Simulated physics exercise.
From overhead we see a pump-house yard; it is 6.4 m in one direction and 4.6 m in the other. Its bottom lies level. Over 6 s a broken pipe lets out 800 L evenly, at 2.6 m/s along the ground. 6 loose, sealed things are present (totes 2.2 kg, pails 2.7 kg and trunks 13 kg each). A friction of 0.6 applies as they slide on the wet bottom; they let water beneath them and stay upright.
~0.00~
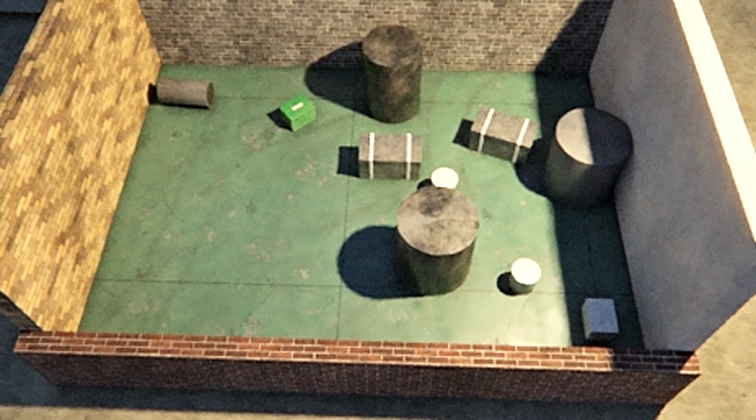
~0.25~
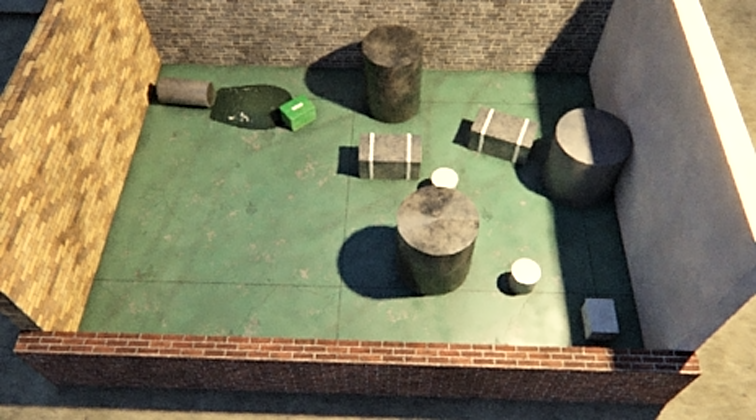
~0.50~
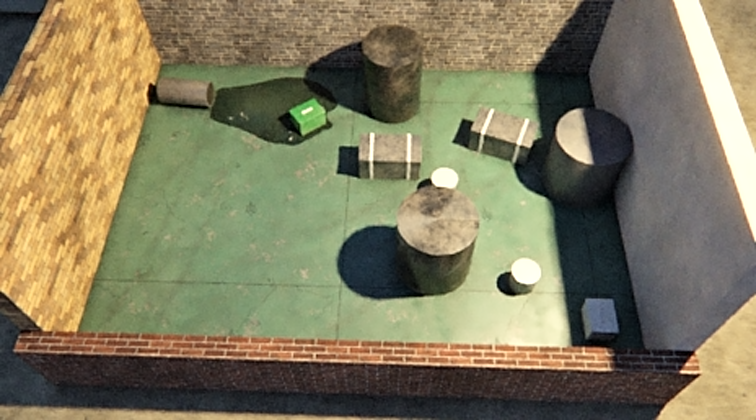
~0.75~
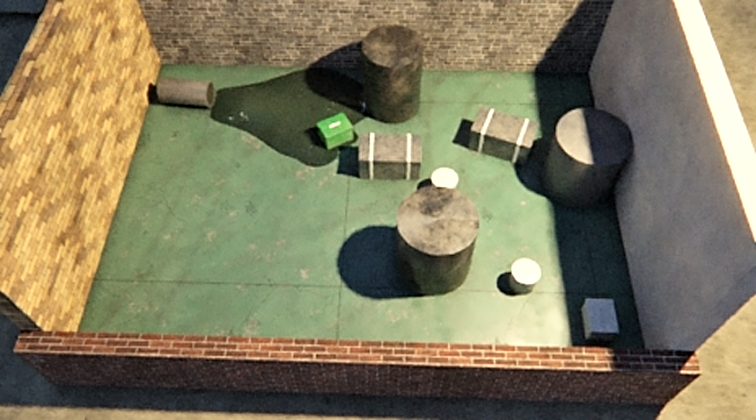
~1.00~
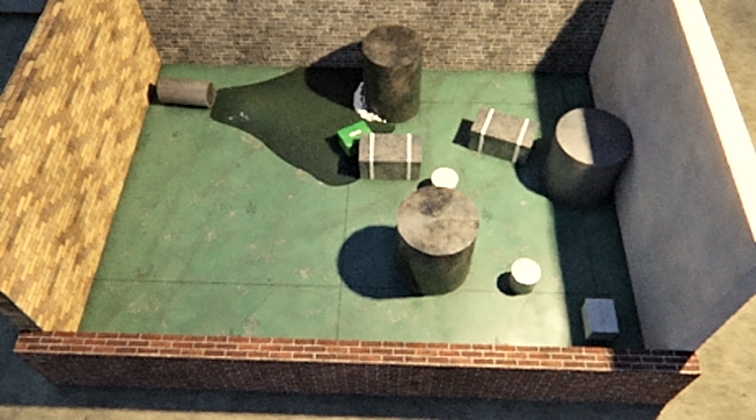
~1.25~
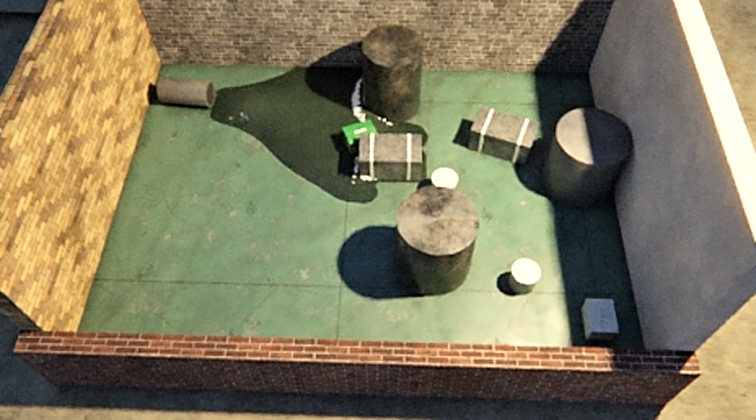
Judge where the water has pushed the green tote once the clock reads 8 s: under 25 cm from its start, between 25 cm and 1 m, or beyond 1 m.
Beyond 1 m from its start.
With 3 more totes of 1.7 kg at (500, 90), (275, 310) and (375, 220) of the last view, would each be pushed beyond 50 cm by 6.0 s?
Taking them in order, the first is above the mark, the second below the mark and the third above the mark.
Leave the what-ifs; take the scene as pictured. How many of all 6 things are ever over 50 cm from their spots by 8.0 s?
It adds up to 5.
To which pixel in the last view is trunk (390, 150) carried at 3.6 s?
Close to pixel (411, 201).
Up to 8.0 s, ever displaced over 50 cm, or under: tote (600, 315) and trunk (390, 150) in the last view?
First above it, second above it.
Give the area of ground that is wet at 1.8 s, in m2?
Close to 6.5 m2, I'd say.
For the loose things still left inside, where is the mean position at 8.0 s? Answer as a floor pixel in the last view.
That lands at roughly (479, 269).
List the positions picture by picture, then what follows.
In the first picture, the green tote at (297, 107) rests on the ground; water covers 0.0 m2; 0 of 6 have shifted.
In the second picture, the green tote at (297, 107) rests on the ground; water covers 0.7 m2; 0 of 6 have shifted.
In the third picture, the green tote at (307, 111), on the bottom, 17 cm from its start; 1.5 m2 under water; 1 of 6 have shifted.
In the fourth picture, the green tote at (335, 125) rests on the ground, 63 cm from its start; water covers 2.5 m2; 1 of 6 have shifted.
In the fifth picture, the green tote at (355, 134) rests on the ground, 95 cm from its start; 3.4 m2 under water; 1 of 6 have shifted.
In the sixth picture, the green tote at (360, 131) floats, 99 cm from its start; 4.1 m2 under water; 1 of 6 have shifted.
After 1.8 s the green tote is near (382, 134), 1.3 m from its start, afloat; 1 afloat.
After 3.6 s the green tote is near (530, 168), 3.2 m from its start, afloat; 2 afloat.
After 5.6 s the green tote is near (576, 223), 4.0 m from its start, afloat; 4 afloat.
After 8.0 s the green tote is near (604, 341), 4.9 m from its start, afloat; 4 afloat.
